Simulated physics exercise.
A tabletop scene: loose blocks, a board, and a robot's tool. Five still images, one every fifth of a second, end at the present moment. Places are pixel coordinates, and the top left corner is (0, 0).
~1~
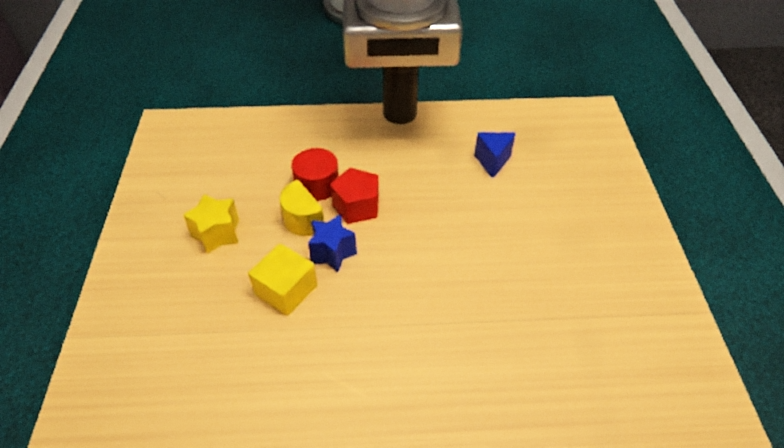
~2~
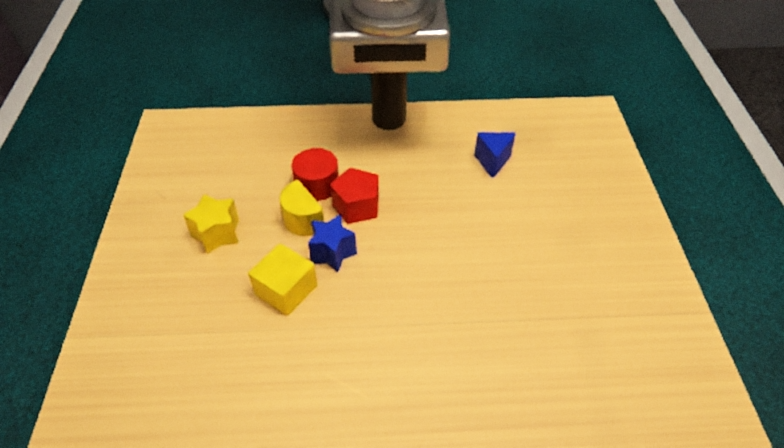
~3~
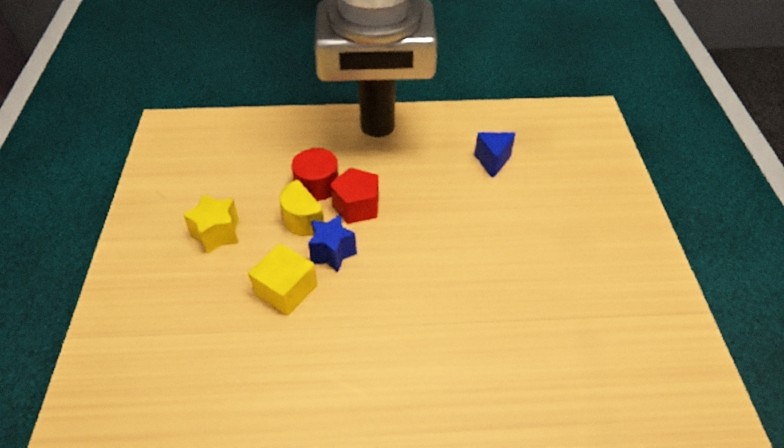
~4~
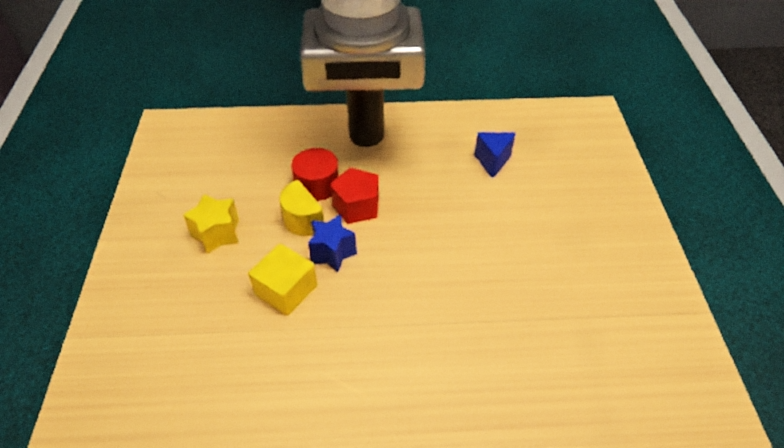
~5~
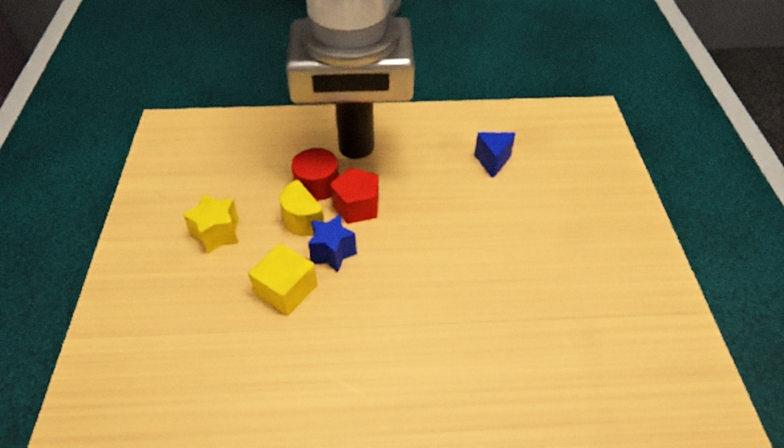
The clip opens on a wooden tabletop with yellow, red and blue blocks, most grouped left of centre, and a robot's dark tool near the back edge. The tool moves steadily left and slightly forward, drawing close to the red round and five-sided blocks, while all the blocks stay still.
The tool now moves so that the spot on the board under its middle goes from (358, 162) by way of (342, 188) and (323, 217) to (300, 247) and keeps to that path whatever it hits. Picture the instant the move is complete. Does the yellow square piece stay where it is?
Yes, it checks out.
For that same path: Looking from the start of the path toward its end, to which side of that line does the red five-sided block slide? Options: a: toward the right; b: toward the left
b: Toward the left.
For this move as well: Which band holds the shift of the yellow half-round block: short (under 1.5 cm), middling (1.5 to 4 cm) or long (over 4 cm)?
The answer is over 4 cm.
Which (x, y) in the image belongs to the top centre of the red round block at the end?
Its top middle: (283, 182).
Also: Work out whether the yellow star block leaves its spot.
From what I can tell, it will keep its place.
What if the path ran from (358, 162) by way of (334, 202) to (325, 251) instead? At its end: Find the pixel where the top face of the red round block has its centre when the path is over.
I'd place it at (288, 180), taking the centre of its top.
On the path given first. One third of the way, tool at (340, 175); yellow half-round block at (290, 202), turned 40° anticlockwise; red round block at (296, 174); red five-sided block at (357, 196), turned 20° anticlockwise.
Two thirds of the way, tool at (320, 204); yellow half-round block at (275, 215), turned 55° anticlockwise; red round block at (283, 182); red five-sided block at (356, 211), turned 80° anticlockwise.
At the end, tool at (298, 233); yellow star block not moved; yellow square piece not moved; yellow half-round block at (249, 229), turned 15° anticlockwise; red round block at (283, 182); red five-sided block at (356, 212), turned 85° anticlockwise.
